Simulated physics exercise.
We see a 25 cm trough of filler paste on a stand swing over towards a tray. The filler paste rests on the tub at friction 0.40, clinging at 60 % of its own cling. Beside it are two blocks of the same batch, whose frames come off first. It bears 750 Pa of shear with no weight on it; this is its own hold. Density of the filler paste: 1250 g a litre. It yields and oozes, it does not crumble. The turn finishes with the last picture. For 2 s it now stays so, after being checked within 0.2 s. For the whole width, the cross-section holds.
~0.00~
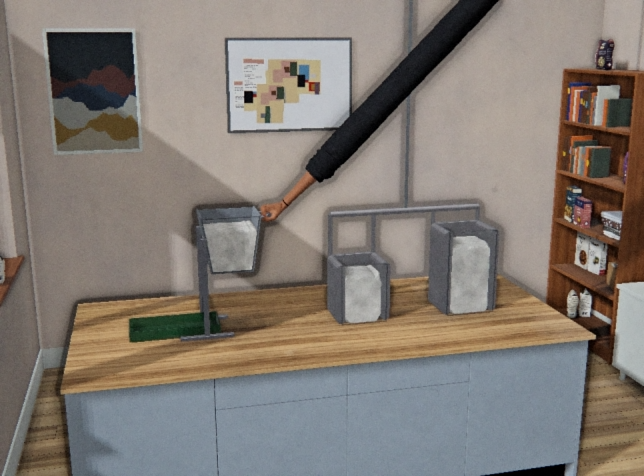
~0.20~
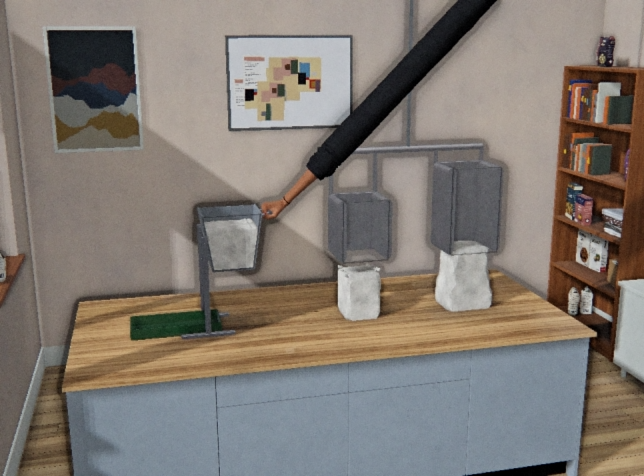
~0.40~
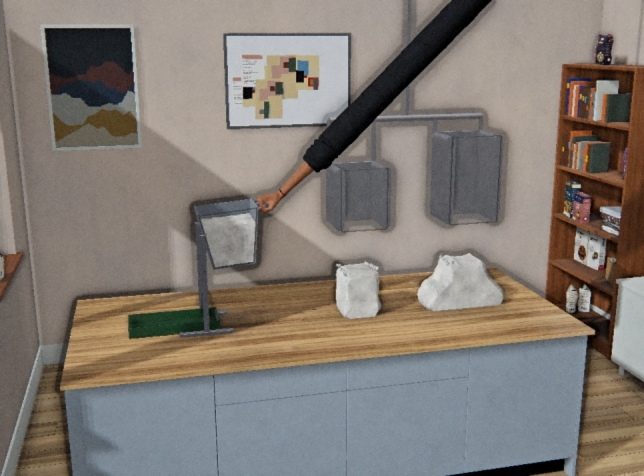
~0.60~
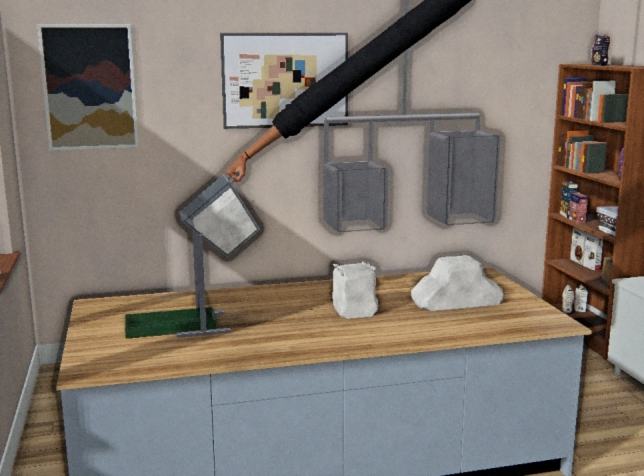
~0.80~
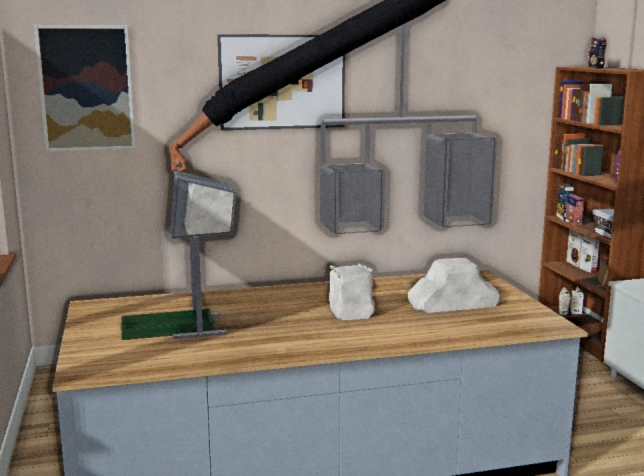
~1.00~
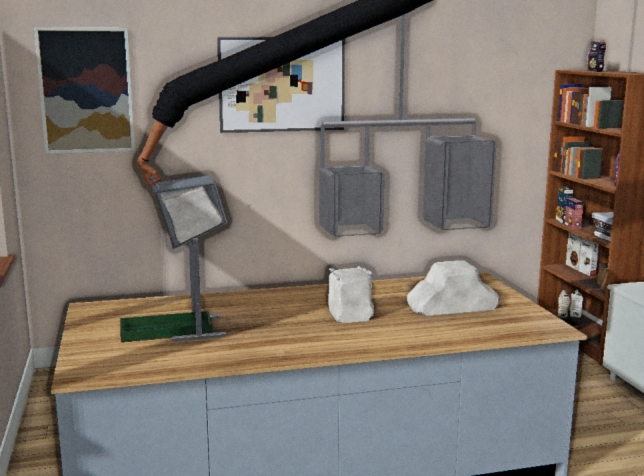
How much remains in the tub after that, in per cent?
0 %.
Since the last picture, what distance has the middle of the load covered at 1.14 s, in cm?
Looks like around 8 cm to me.
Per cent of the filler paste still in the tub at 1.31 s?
About 20 %.
After 1.14 s, the tub is at 105 degrees and holds 79 %.
After 1.31 s, the tub is at 105 degrees and holds 22 %.
After 1.48 s, the tub is at 105 degrees and holds 0 %.
After 1.65 s, the tub is at 105 degrees and holds 0 %.
After 3.00 s, at the end, the tub is at 105 degrees and holds 0 %.
